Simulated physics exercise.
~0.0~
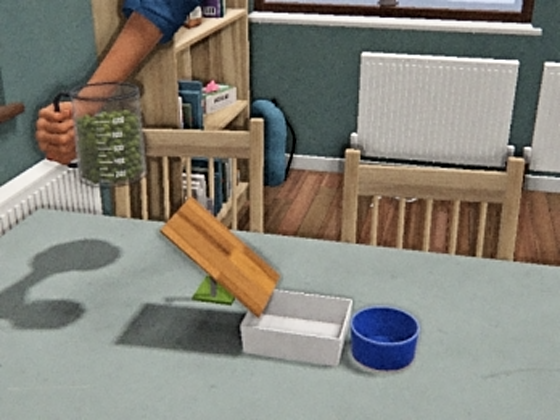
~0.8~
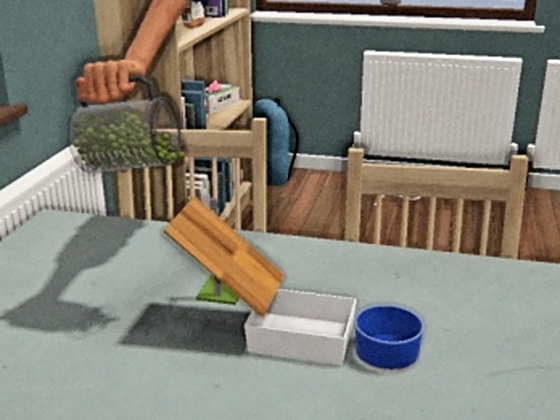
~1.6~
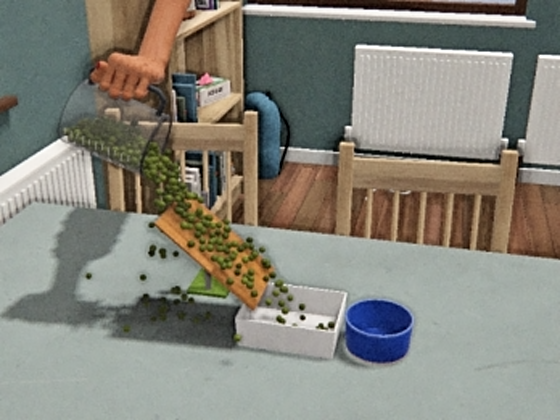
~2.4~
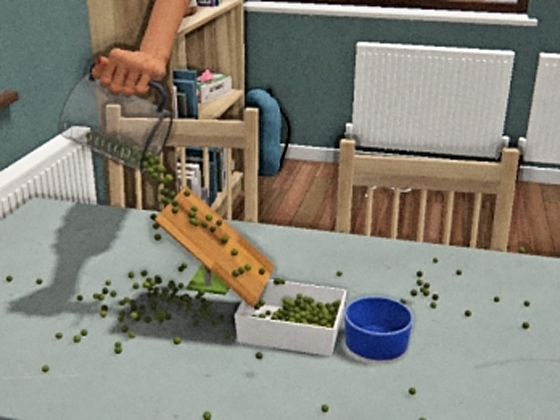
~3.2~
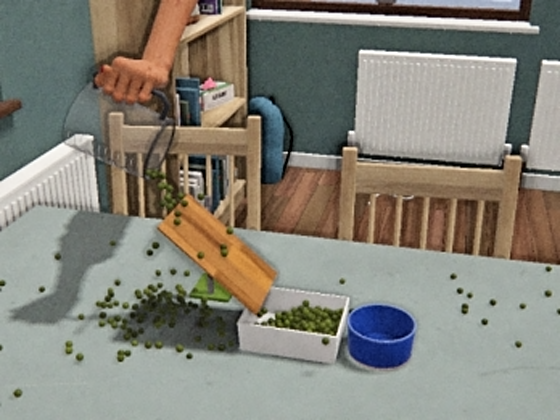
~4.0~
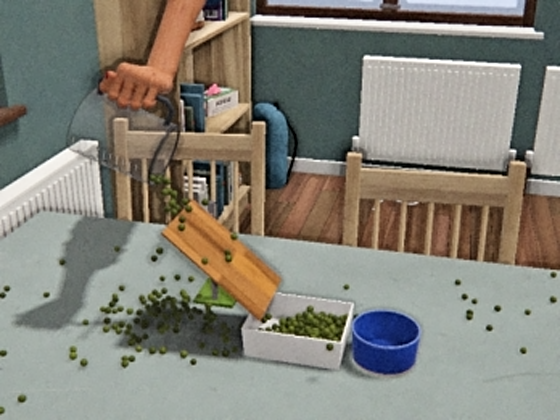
Small green olives pour from a clear jug that a hand tips over a sloping wooden chute, sliding and bouncing down it; many settle in the white tin, while others spill and scatter across the table, and the blue dish beside it stays empty.
